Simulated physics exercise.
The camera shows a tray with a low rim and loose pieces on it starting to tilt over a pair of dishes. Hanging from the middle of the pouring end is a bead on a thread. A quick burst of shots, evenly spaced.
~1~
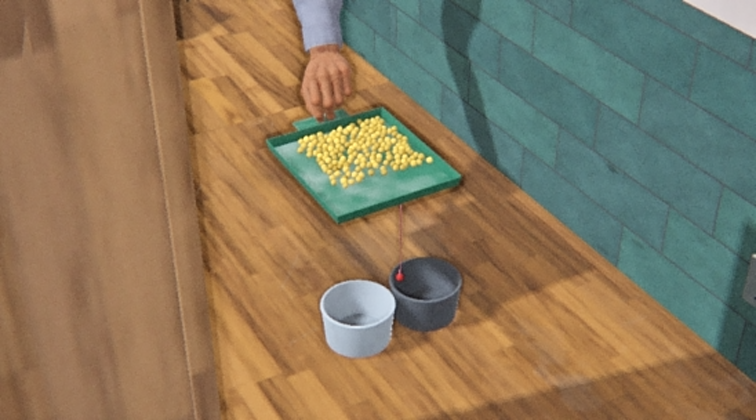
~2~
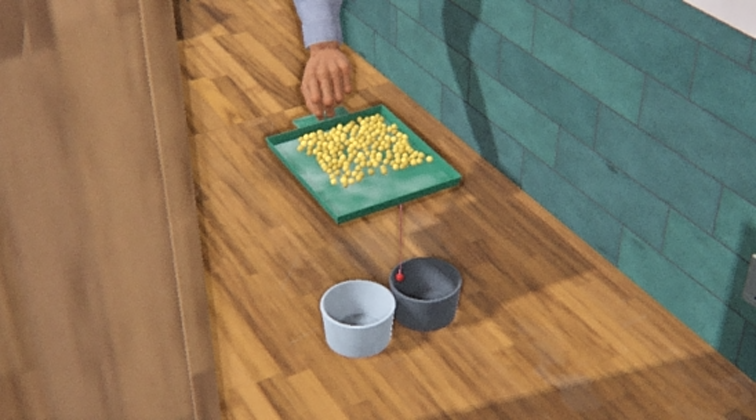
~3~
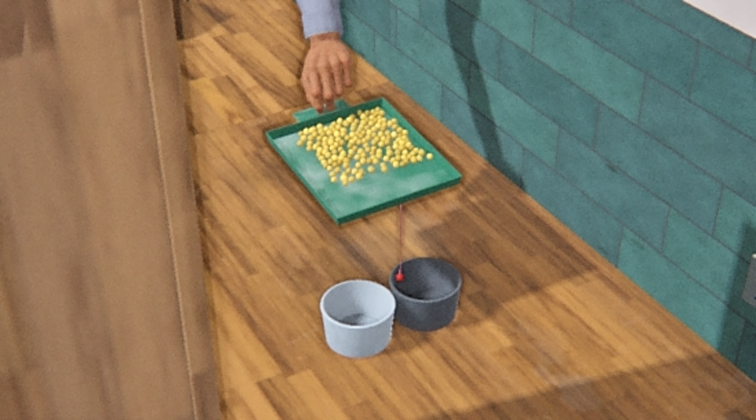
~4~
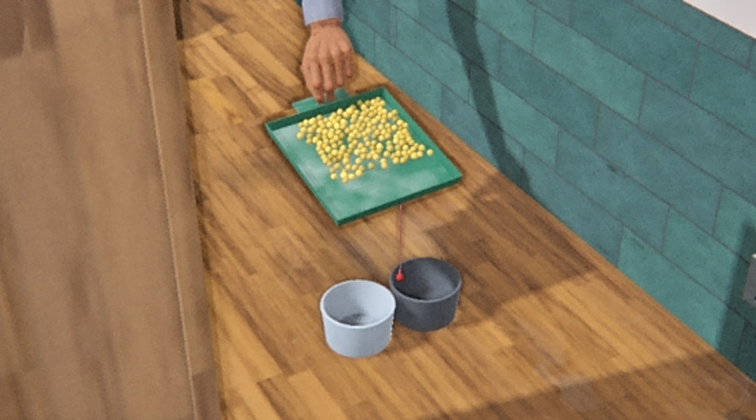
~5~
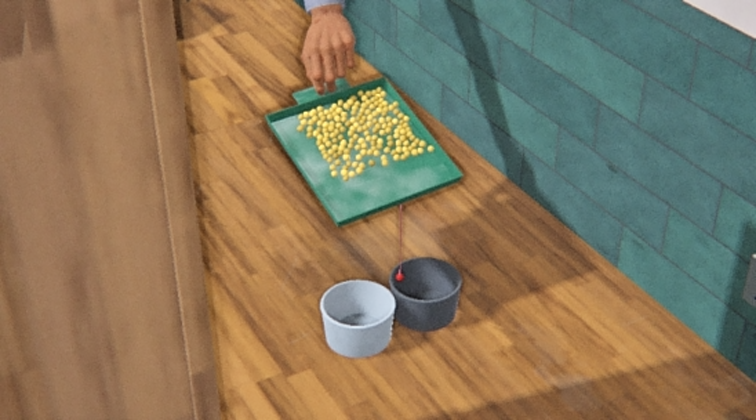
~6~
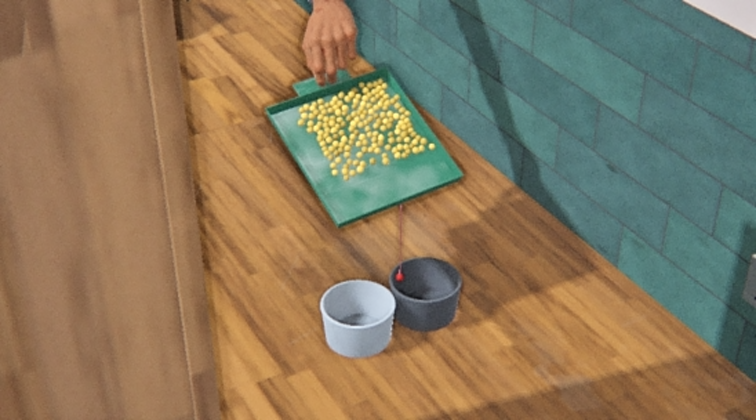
We see a hand holding the back of a green tray of small yellow balls above a pale dish and a dark dish, gradually raising that end so the tray slopes toward its front left corner, while the balls barely shift.
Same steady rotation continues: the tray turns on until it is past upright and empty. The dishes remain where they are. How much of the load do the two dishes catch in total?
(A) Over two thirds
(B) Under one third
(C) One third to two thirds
C, one third to two thirds.
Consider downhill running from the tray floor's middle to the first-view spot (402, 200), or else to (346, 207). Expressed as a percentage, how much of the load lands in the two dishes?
I'd expect around 40 in a hundred first and around 80 in a hundred second.
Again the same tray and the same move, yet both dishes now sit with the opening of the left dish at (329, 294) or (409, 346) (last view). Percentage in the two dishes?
In turn 10 and 10 in a hundred.
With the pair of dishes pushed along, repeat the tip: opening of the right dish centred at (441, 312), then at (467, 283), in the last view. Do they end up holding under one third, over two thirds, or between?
At the first spot I'd expect one to two thirds, and at the second spot in the middle band.
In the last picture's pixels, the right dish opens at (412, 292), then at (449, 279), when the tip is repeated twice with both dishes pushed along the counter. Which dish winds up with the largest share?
The first arrangement gives the one at left, the second arrangement gives the one at left.
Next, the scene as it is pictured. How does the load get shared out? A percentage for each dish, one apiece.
About: Left dish 50, right dish 0 per cent.
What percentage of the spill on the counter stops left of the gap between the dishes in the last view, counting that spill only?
Some 30 per cent.
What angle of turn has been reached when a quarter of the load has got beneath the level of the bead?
I'd say it is tilted about 80°.
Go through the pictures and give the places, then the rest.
Corners of the pouring end at (338, 214) and (458, 176), level; middle of the load at (359, 149), puffed corn balls; left dish at (376, 337); right dish at (443, 311); bead on its thread at (400, 277), in the first picture.
Corners of the pouring end at (338, 215) and (458, 176), level; middle of the load at (359, 147), in the second picture.
Corners of the pouring end at (339, 216) and (458, 175), tipped barely, lowest at the left corner; middle of the load at (359, 143), in the third picture.
Corners of the pouring end at (339, 218) and (459, 175), tipped a little, lowest at the left corner; middle of the load at (360, 136), in the fourth picture.
Corners of the pouring end at (339, 219) and (459, 174), tipped a little, lowest at the left corner; middle of the load at (360, 130), in the fifth picture.
Corners of the pouring end at (339, 221) and (460, 174), tipped clearly, lowest at the left corner; middle of the load at (361, 125); left dish at (376, 337); right dish at (443, 311), in the sixth picture.
Soon, tray tipped steeply; most on the tray; about a quarter in the air.
A while on, tray tipped right over; about two thirds on the tray; a small part in the left dish; a stray few in the right dish; about a quarter outside both; a small part in the air.
Towards the end, tray tipped past a quarter turn; about half in the left dish; a small part in the right dish; about half outside both.
Finally, tray tipped past a quarter turn; about half in the left dish; a small part in the right dish; about half outside both.
